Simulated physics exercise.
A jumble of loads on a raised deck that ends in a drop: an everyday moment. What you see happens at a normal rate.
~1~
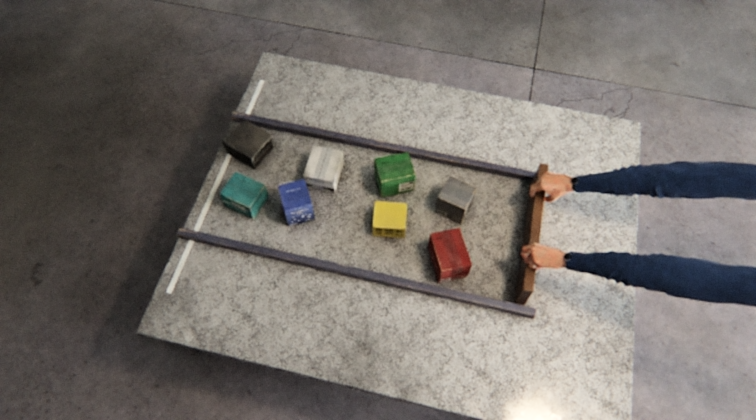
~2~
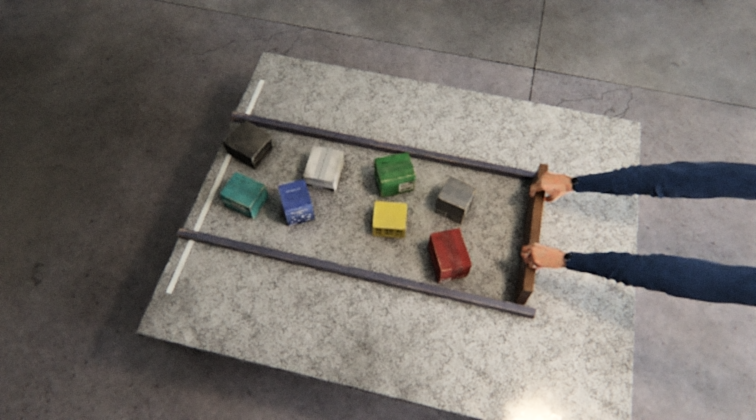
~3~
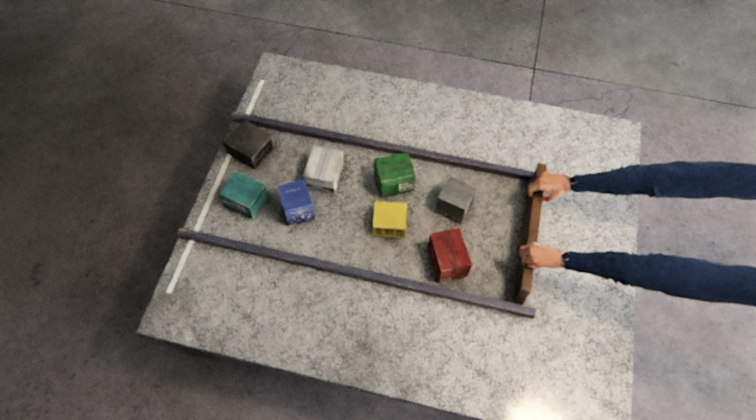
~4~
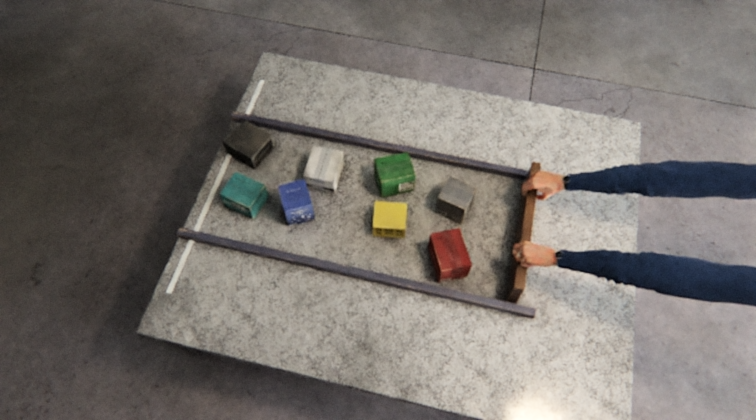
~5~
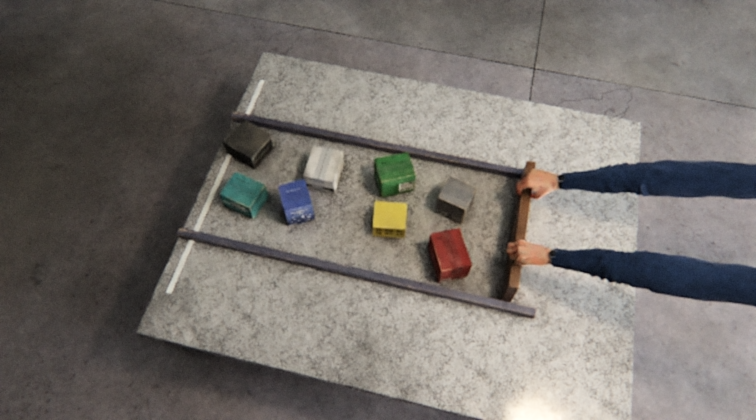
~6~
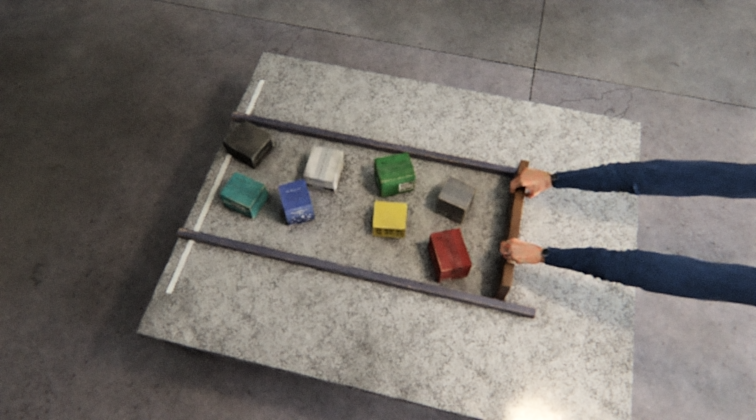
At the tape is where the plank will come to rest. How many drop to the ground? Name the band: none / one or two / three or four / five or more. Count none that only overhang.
Well, the ones that get knocked off number no fewer than five.
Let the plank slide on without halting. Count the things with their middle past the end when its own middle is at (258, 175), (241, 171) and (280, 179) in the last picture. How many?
Per position: 2 / 5 / 1.
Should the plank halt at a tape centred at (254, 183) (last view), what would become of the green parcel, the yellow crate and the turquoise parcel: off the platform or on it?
The green parcel keeps its spot, while the yellow crate keeps its spot and the turquoise parcel goes down.
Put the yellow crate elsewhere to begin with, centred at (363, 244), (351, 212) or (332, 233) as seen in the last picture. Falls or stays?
First it tips off, next it tips off, and last it tips off.
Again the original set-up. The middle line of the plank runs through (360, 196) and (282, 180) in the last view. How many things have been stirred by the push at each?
Note: First position 6; second position 8.
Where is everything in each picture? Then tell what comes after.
The first picture shows black crate (250, 144); turquoise parcel (245, 195); blue box (297, 203); plank (532, 233); tape (220, 176).
The second picture shows turquoise parcel (245, 195); grey box (456, 200).
The third picture shows blue box (297, 203); red box (449, 256).
The fourth picture shows black crate (250, 144); white box (324, 169).
The fifth picture shows turquoise parcel (245, 195); green parcel (395, 175).
The sixth picture shows black crate (250, 144); turquoise parcel (245, 195); blue box (297, 203); plank (512, 229); tape (220, 176).
Soon after, none off yet; black crate at rest near (250, 144); turquoise parcel at rest near (245, 195); blue box at rest near (297, 203).
In the end, the number that fall off is five or more; gone, red box, grey box, yellow crate, green parcel, white box, blue box, turquoise parcel and black crate.
